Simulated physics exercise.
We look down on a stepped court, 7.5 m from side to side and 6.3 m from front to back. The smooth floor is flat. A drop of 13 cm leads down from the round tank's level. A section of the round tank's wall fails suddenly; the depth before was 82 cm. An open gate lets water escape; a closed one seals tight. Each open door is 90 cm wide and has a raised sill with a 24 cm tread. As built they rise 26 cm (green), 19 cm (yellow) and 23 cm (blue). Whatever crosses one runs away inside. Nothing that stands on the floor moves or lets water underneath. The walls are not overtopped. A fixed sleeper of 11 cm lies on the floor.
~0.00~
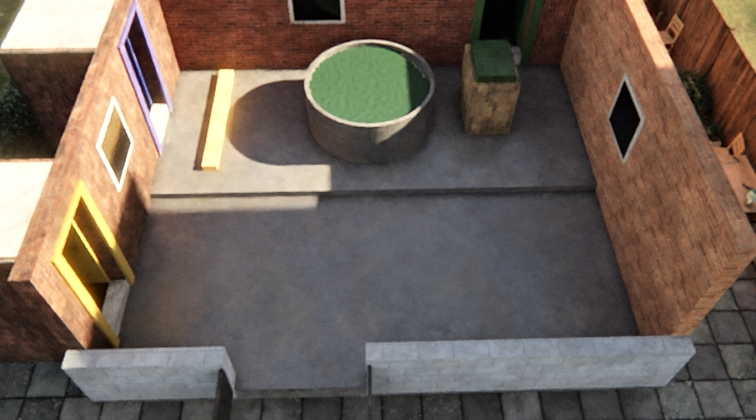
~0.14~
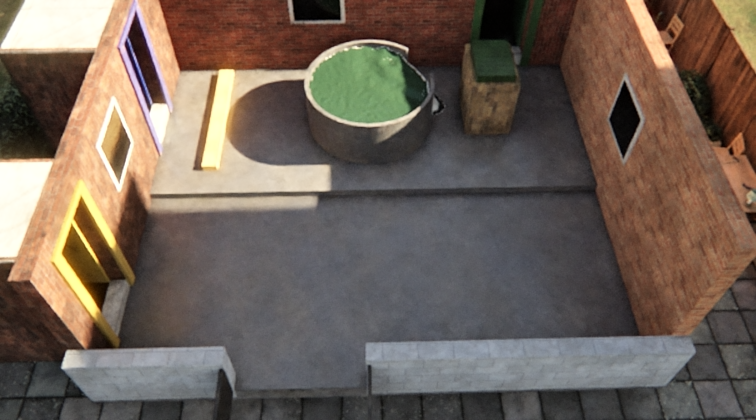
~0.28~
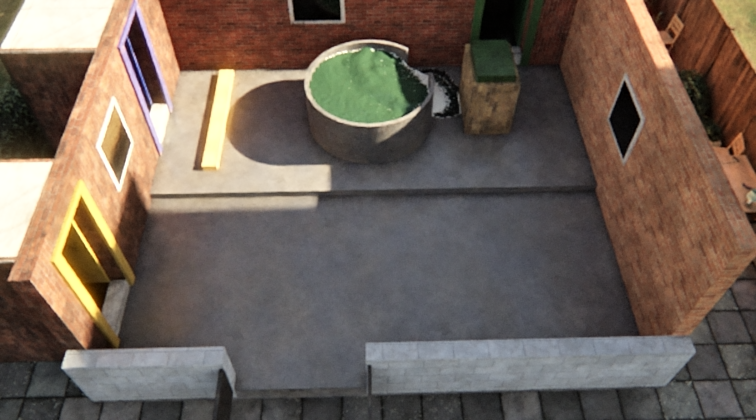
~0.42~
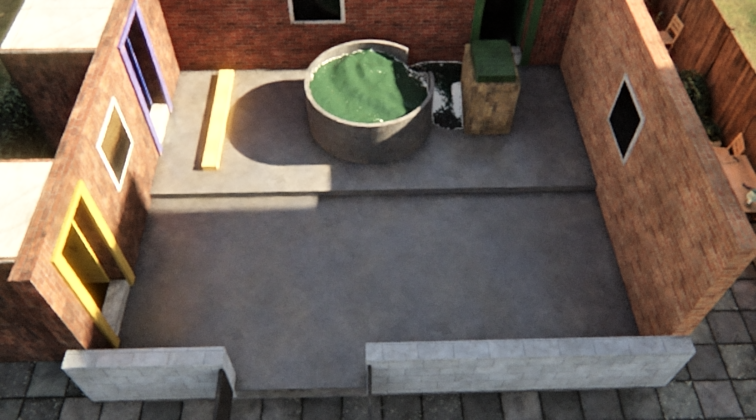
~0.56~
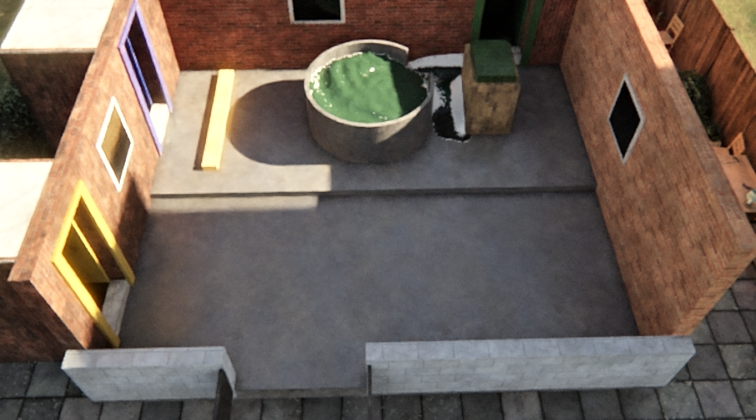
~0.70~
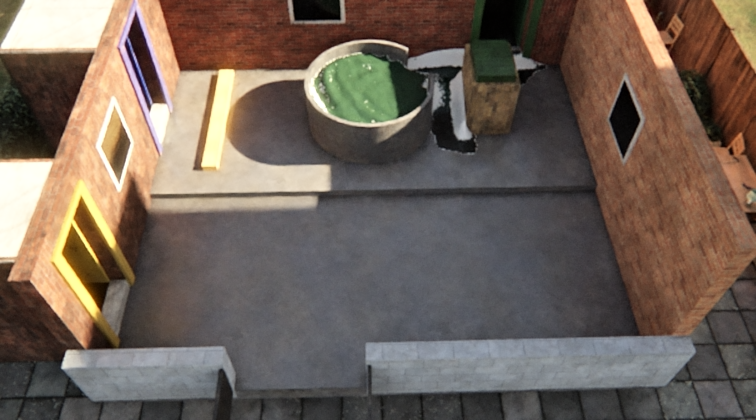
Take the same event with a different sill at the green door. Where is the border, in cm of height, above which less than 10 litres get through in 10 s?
At least 26.5 cm or so.
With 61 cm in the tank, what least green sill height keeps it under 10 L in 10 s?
Then roughly 18 cm.
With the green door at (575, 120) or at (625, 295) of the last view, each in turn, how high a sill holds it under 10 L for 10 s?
Roughly 20 and 9.5 cm.
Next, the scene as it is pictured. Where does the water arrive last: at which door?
The yellow one.
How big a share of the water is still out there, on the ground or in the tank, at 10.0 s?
Roughly 94 in a hundred.
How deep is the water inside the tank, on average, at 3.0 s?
Roughly 39 cm on average.
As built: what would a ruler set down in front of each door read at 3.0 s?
In cm: Green 17, yellow 0, blue 0.
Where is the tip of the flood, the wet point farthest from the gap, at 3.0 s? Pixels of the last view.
At about (638, 351).
After 1.4 s water covers 15 % of the floor, deepest (52 cm) near (447, 71); 27 cm at the green door, 5 litres in over its 26 cm sill.
After 3.0 s water covers 50 % of the floor, deepest (36 cm) near (450, 96); 17 cm at the green door, 10 litres in over its 26 cm sill.
After 10.0 s water covers 90 % of the floor, deepest (16 cm) near (151, 202); 9 cm at the green door, 11 litres in over its 26 cm sill.
At the green door as built, the water arrived by 0.6 s and peaked near 34 cm at 0.7 s.
Run again over the same 10 s with other heights there, 26 litres in over 21.5 cm, 4 litres over 29.5 cm. The limit of 10 litres is kept from about 26.5 cm up.
